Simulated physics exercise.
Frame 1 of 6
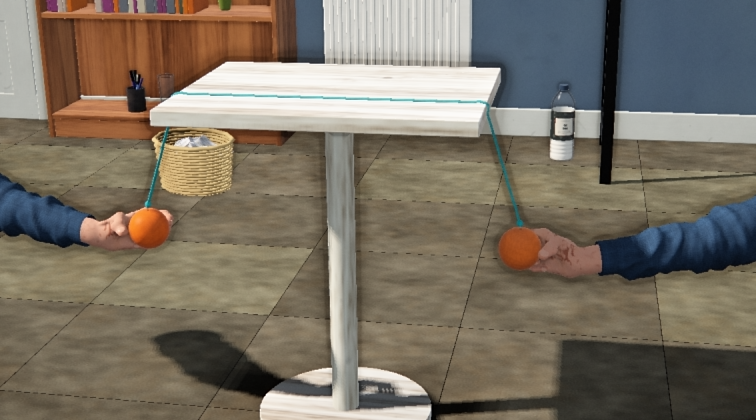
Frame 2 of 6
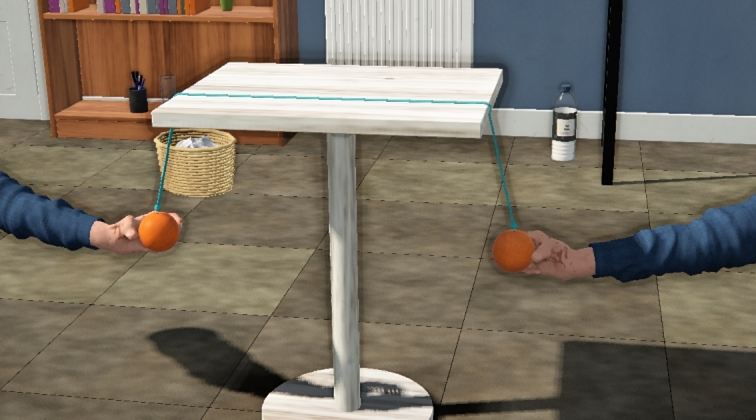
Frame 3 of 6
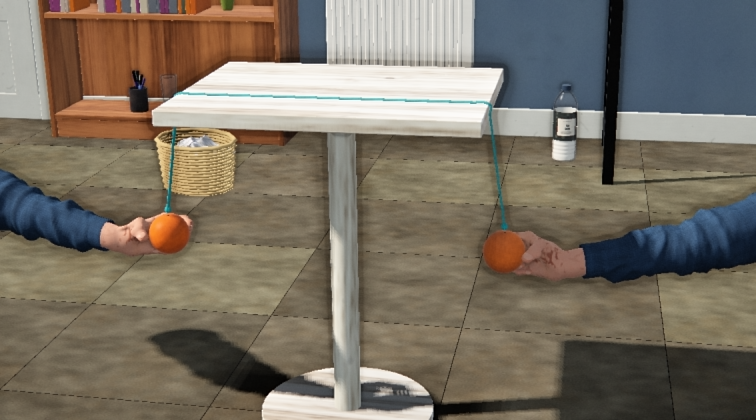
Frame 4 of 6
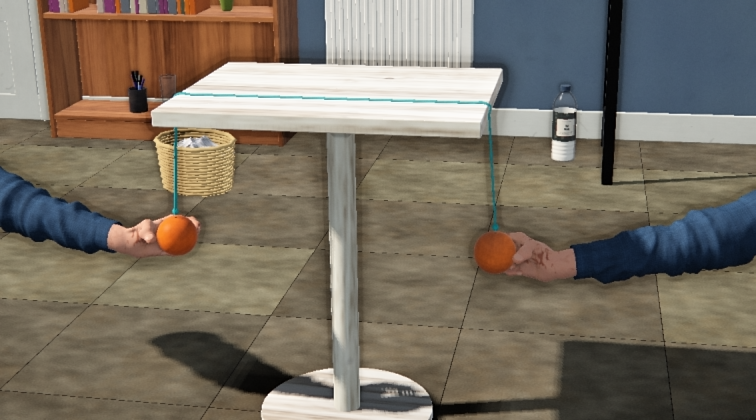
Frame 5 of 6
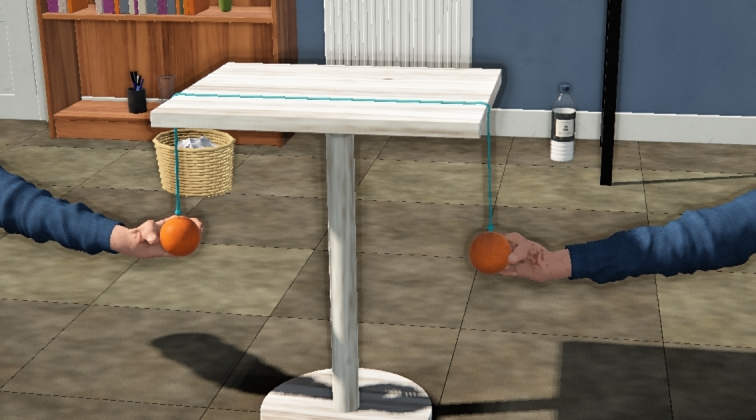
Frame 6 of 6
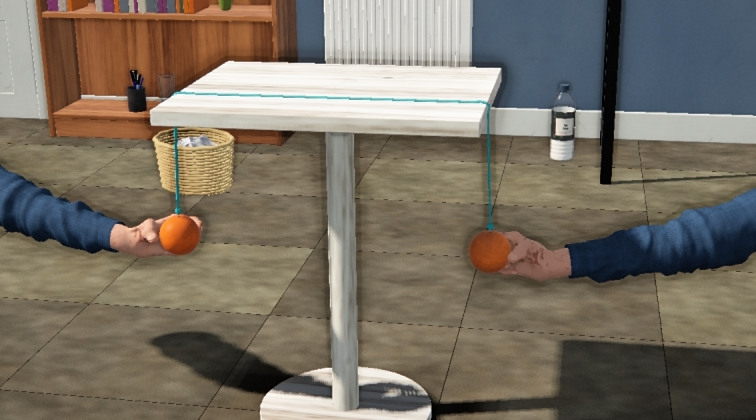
In a room with a tiled floor, a bookcase and a wicker basket, two hands hold oranges on either side of a small pale table, joined by a teal ribbon lying across its top. The hands move the oranges slightly inward until the ribbon's ends hang nearly straight, then stay almost still.
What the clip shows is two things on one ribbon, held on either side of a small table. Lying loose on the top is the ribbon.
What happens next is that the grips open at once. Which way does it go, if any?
Nowhere; it stays put.
Then, 0.68 s past the final frame, left orange at the same height near (187, 235); right orange at the same height near (482, 251).
Then, 1.36 s past the final frame, left orange at the same height near (184, 234); right orange at the same height near (485, 252).
When it is over, left orange at the same height near (185, 235); right orange at the same height near (484, 252). The ribbon keeps its balance.
